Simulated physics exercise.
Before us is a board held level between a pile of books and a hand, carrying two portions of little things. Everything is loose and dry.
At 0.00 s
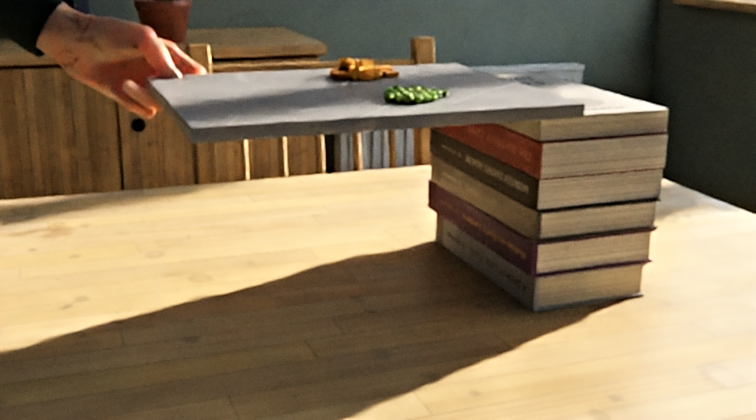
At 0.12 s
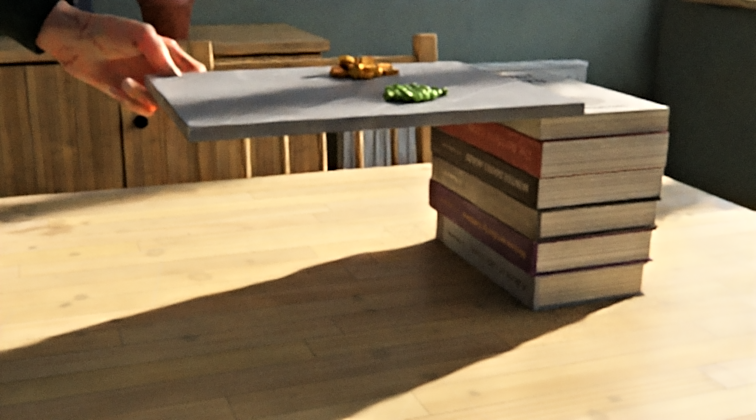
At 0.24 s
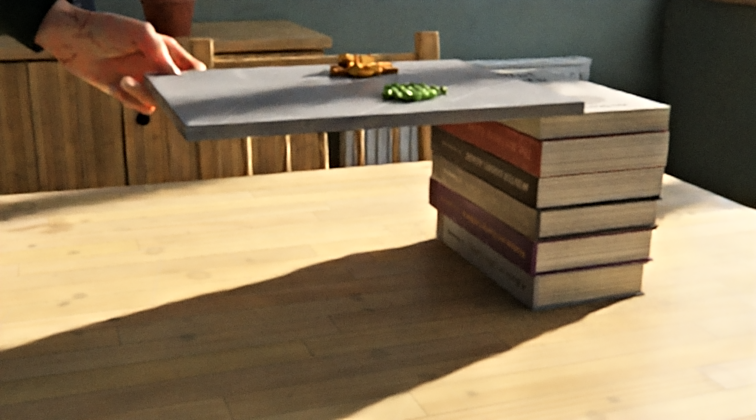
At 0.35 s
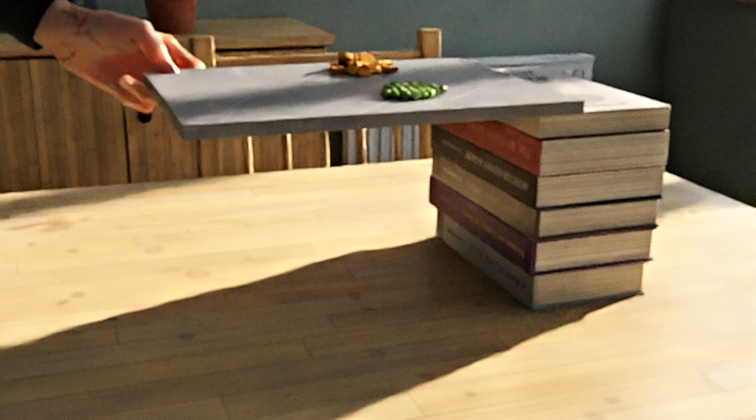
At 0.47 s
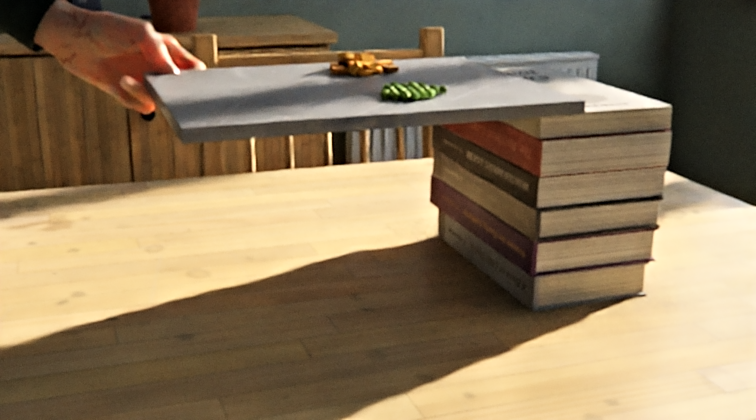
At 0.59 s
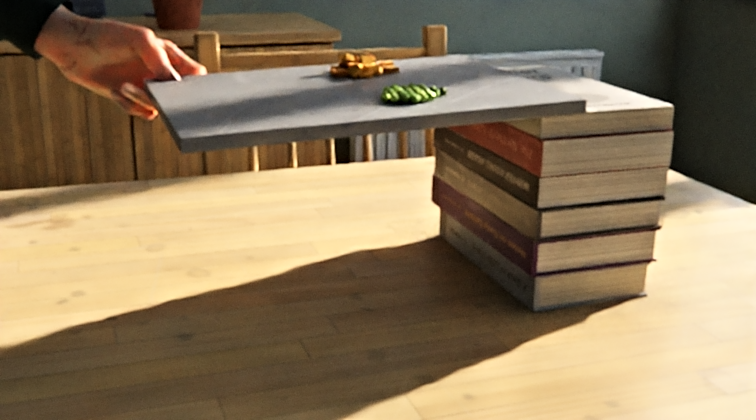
A hand at the upper left holds one end of a flat grey board, seen from slightly above a sunlit pale wooden table, with chairs and a cabinet behind. The board's right end rests on a tall stack of books, and it carries green peas nearer and small orange-brown crackers farther back. The board stays nearly level, then the hand lowers its left end slightly, while both little piles keep their places on it.
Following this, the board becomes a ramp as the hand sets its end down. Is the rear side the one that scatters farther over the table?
No, the front side.
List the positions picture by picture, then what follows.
Held end of the board at (202, 132), level; book pile at (540, 103), tall, over half the board's length; near handful at (411, 94), some dried peas; far handful at (355, 73), a few small crackers, in the first picture.
Held end of the board at (200, 131), level; far handful at (355, 71), in the second picture.
Held end of the board at (197, 130), level; near handful at (409, 91), in the third picture.
Held end of the board at (194, 130), level; far handful at (354, 68), in the fourth picture.
Held end of the board at (193, 132), level; near handful at (408, 91), in the fifth picture.
Held end of the board at (192, 142), down by 2°; book pile at (544, 97); near handful at (408, 93), not moving; far handful at (355, 70), not moving, in the sixth picture.
Around 0.98 s, board sloping at 12°; near handful all still on the board; far handful all still on the board.
Around 1.47 s, board sloping at 26°; near handful mostly less than half a board's length out; far handful all still on the board.
Around 2.00 s, board resting at 37°; near handful mostly up to a board's length out, a stray few gone off the table; far handful mostly at the foot of the board.
Finally (3.4 s), board resting at 37°; near handful mostly one to two board lengths out, a stray few gone off the table; far handful mostly at the foot of the board; the near handful has gone farther.
